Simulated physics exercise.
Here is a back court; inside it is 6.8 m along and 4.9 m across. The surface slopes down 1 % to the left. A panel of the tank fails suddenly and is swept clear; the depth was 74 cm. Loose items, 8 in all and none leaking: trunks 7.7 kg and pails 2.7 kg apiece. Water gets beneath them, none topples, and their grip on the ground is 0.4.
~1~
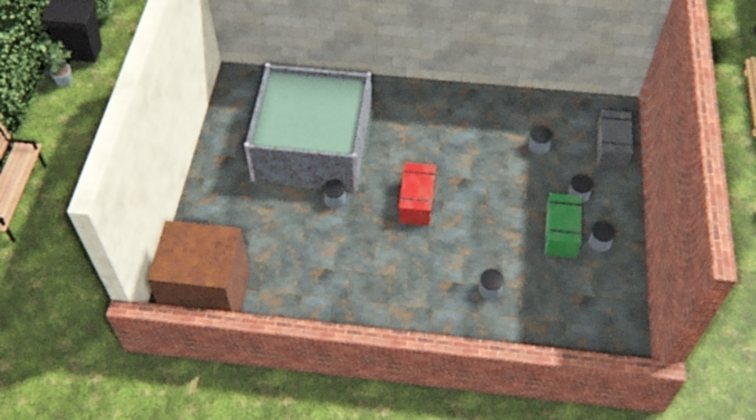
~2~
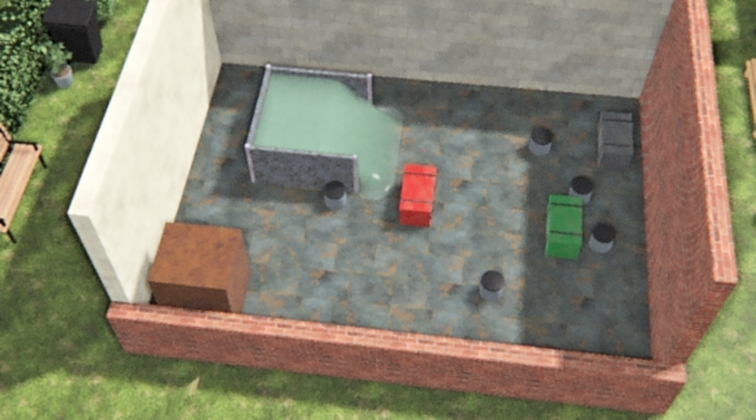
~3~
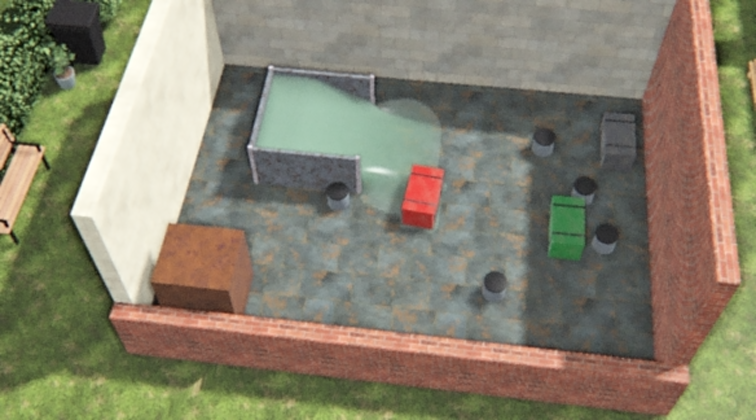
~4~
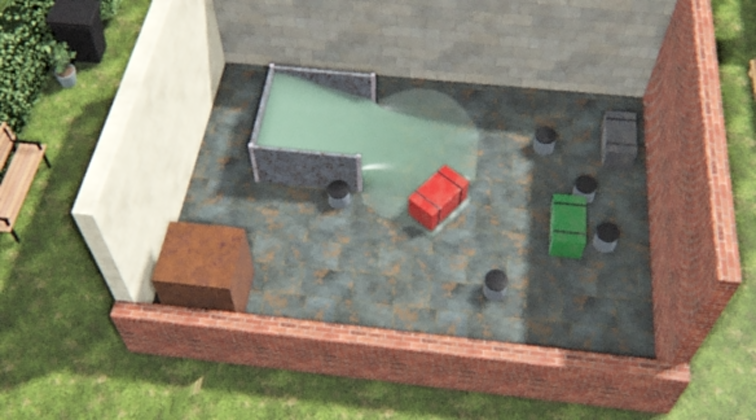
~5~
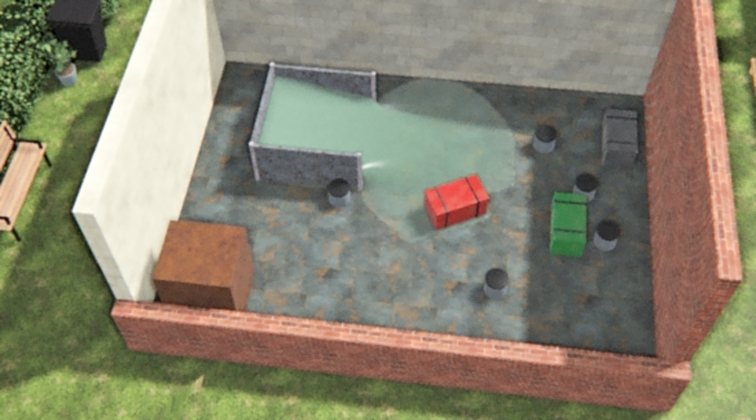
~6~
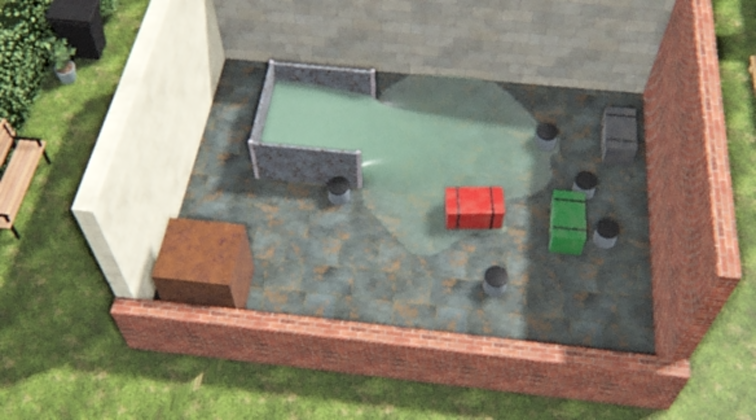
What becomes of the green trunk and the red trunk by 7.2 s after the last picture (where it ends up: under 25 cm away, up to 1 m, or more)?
Green trunk travels far; red trunk gets carried off.
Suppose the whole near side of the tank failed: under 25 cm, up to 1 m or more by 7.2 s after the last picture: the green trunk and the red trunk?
Then the green trunk gets carried off, the red trunk slides a little.
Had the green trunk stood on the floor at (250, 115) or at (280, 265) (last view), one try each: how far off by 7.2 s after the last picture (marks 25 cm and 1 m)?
In turn: It barely shifts; it ends far away.
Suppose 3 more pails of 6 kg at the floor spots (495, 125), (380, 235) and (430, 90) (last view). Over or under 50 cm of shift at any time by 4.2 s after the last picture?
In turn: Past it, short of it, more.
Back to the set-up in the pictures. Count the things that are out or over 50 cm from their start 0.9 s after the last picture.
I count 4.
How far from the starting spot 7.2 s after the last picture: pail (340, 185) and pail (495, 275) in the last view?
In that order: 60 cm, 400 cm.
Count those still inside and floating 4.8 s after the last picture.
At that moment 7.
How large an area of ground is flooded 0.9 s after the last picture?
Some 18 m2.
Then, 0.9 s after the last picture the green trunk is near (609, 231), 0.6 m from its start, aground; the red trunk is near (565, 254), 2.3 m from its start, aground; 3 afloat.
Then, 2.8 s after the last picture the green trunk is near (585, 288), 1.2 m from its start, afloat; the red trunk is near (562, 315), 2.8 m from its start, afloat; 7 afloat.
Then, 4.8 s after the last picture the green trunk is near (457, 298), 2.1 m from its start, afloat; the red trunk is near (322, 268), 2.0 m from its start, afloat; 7 afloat.
Then, 7.2 s after the last picture the green trunk is near (275, 270), 4.2 m from its start, afloat; the red trunk is near (220, 158), 3.0 m from its start, afloat; 8 afloat.
